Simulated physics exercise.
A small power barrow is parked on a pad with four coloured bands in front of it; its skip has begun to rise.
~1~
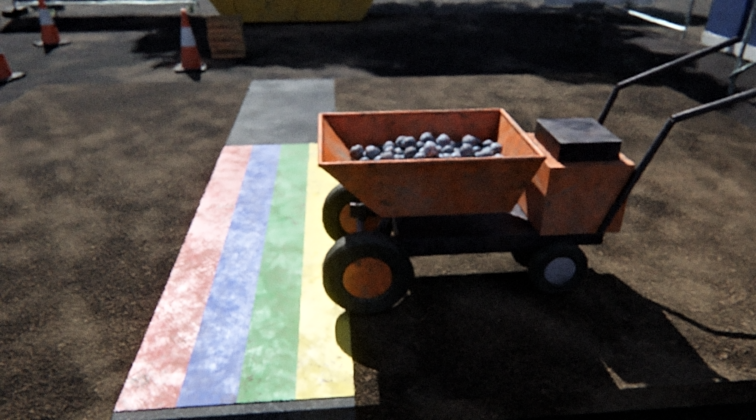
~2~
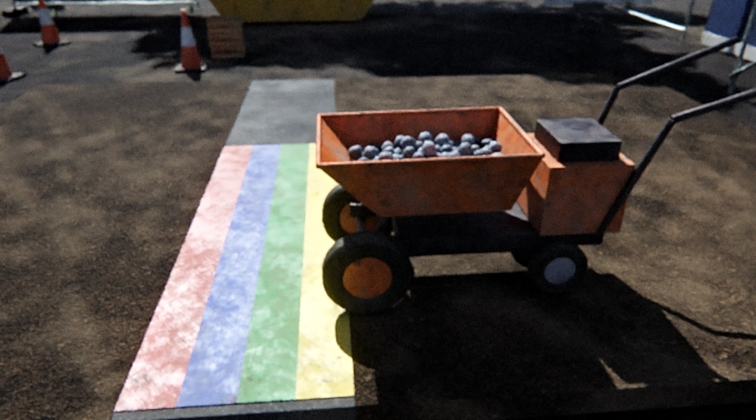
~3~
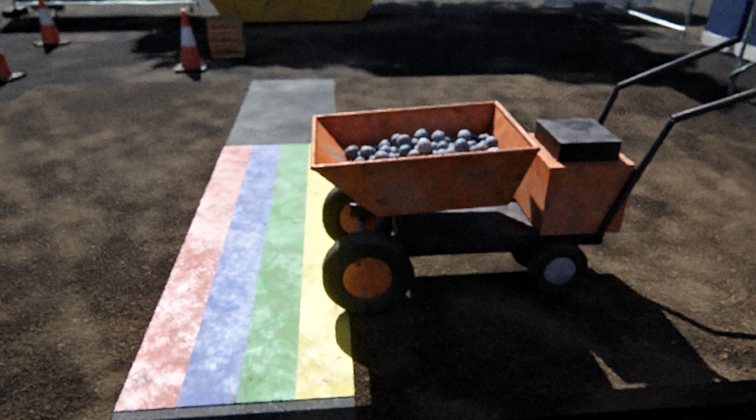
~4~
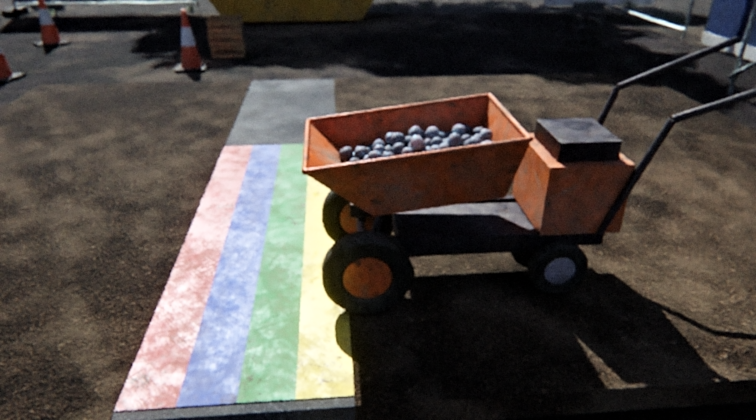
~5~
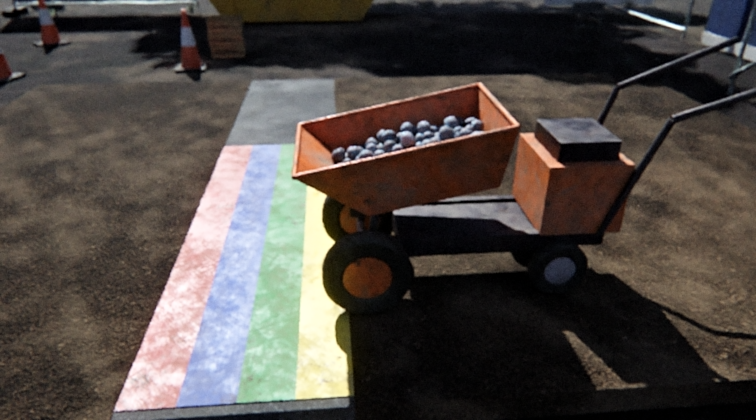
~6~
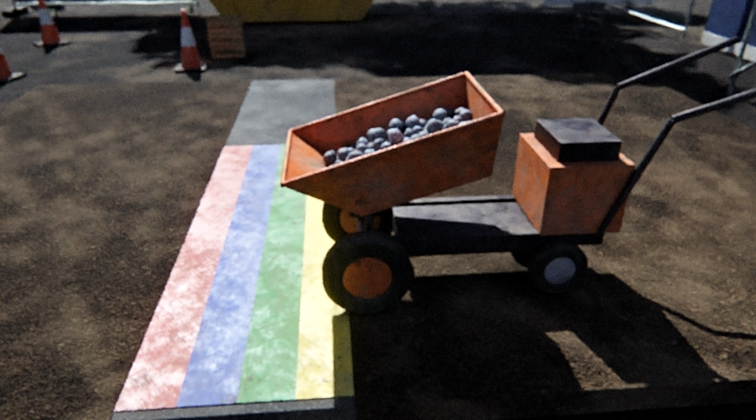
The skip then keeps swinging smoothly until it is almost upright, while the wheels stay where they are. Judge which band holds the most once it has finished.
Most on it: Red.
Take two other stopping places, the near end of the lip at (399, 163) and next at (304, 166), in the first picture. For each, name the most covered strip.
On the first try it comes out as the strip in green, and on the second as red.
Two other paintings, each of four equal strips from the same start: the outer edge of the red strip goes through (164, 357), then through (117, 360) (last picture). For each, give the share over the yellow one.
Roughly 0 per cent first, then 0 per cent.
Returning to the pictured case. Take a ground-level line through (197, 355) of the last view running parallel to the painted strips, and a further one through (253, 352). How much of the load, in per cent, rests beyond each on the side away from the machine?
In order: 60 per cent, then 80 per cent.
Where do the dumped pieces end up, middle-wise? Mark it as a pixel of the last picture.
It settles centred around (196, 277).
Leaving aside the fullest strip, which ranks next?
I'd say the blue strip.
Soon, skip tipped steeply; all in the skip.
A while on, skip tipped right over; about two thirds in the skip; about a quarter over the blue strip; about a quarter over the red strip.
Towards the end, skip tipped right over; about a quarter in the skip; about a quarter over the blue strip; about a third over the red strip; about a quarter off the paint.
Finally, skip tipped right over; about a quarter in the skip; none over the yellow strip; none over the green strip; about a quarter over the blue strip; about a third over the red strip; about a quarter off the paint.
